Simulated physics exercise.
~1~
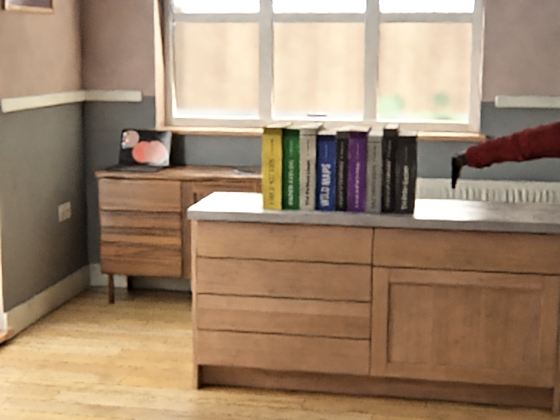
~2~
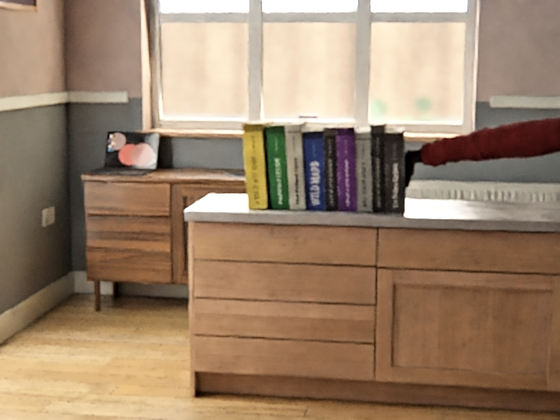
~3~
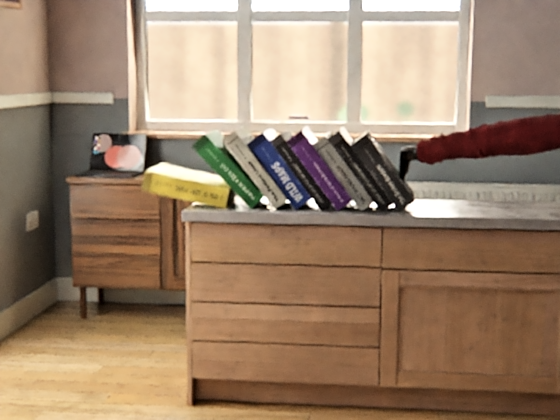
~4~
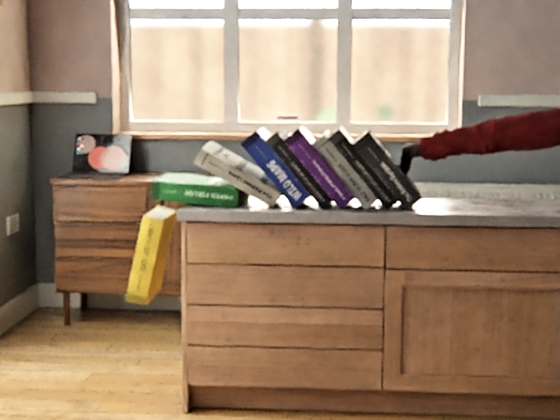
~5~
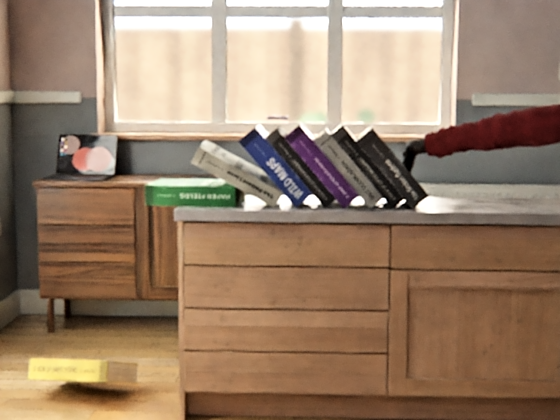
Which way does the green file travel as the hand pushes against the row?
The green file moves to the left, toward the near end of the worktop, where it ends up lying flat.
